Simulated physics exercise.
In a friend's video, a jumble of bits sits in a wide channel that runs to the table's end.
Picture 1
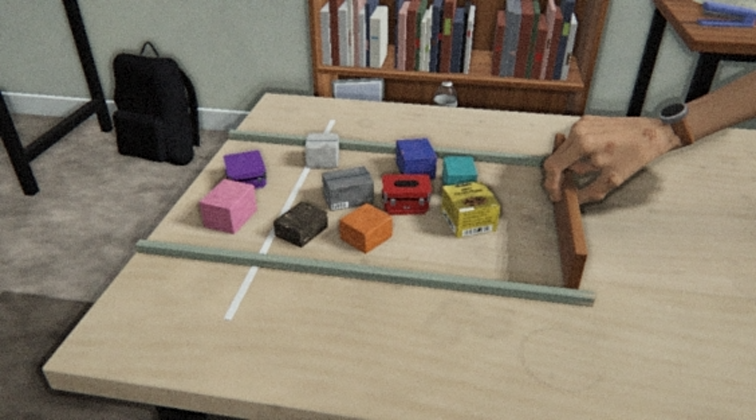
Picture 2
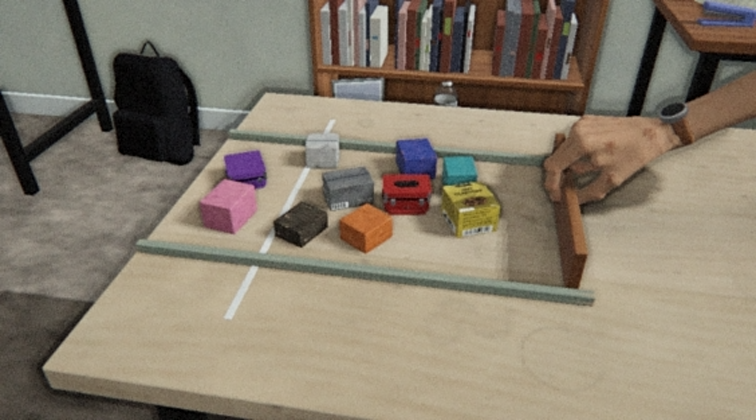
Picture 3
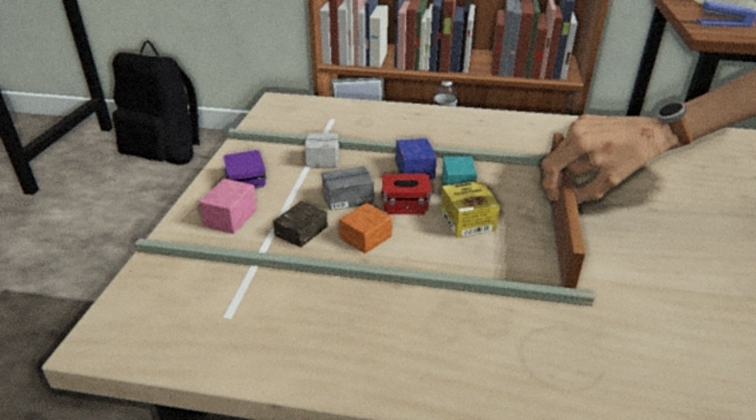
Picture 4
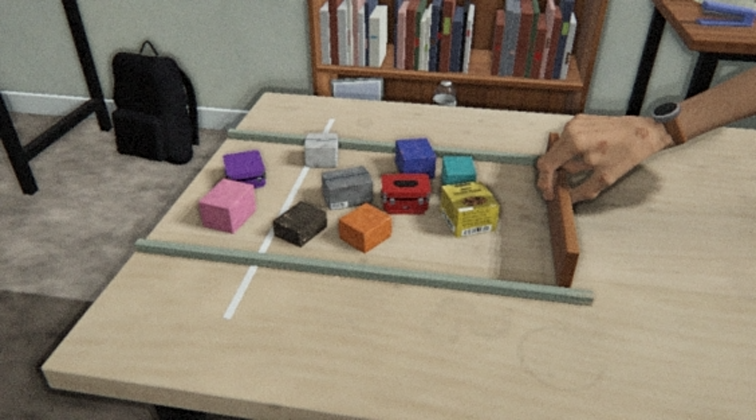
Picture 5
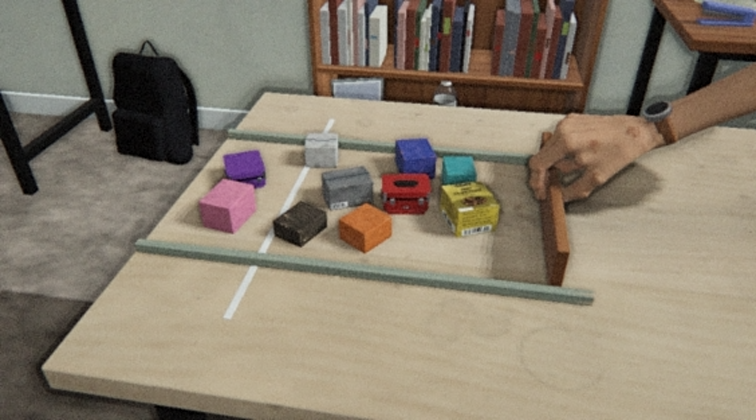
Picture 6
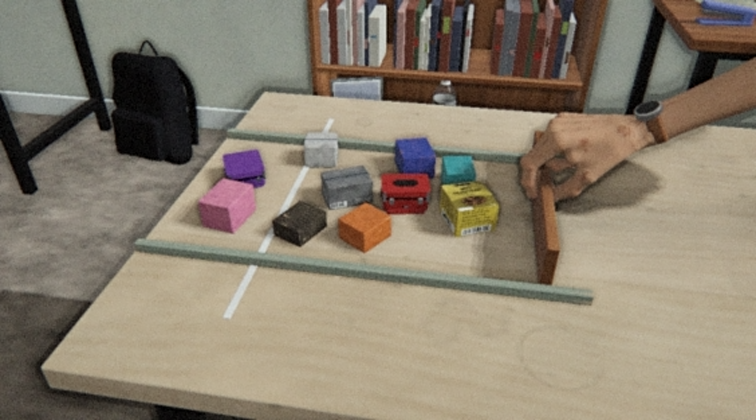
On a wooden table between two green strips, a hand slid an upright brown board slightly leftward toward a scatter of small colourful boxes and blocks, which stayed where they were around a white line.
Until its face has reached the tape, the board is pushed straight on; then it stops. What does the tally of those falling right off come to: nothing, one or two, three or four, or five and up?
Turns out the ones that don't stay up top number one or two.
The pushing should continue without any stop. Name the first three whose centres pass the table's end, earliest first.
Order, earliest first: Purple case, grey box, pink block.
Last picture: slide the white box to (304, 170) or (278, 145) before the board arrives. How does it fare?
First: Safe; second: Safe.
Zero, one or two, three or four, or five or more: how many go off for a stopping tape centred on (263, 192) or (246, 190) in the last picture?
Just one or two; three to four.
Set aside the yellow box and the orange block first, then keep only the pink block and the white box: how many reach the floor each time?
The number is 0 for the first case and 1 for the second.
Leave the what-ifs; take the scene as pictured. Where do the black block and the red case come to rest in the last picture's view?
In the last picture the black block sits around (221, 218) and the red case around (235, 175).
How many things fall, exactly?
The count is 1.
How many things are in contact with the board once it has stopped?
It ends up touching 4.
Early on, none off yet; purple case at rest near (245, 172); pink block at rest near (228, 205); white box at rest near (321, 150).
A while later, none off yet; purple case travelled a little near (227, 168); pink block at rest near (228, 205); white box travelled a little near (308, 147).
Finally, the number that fall off is one or two; lost, purple case.
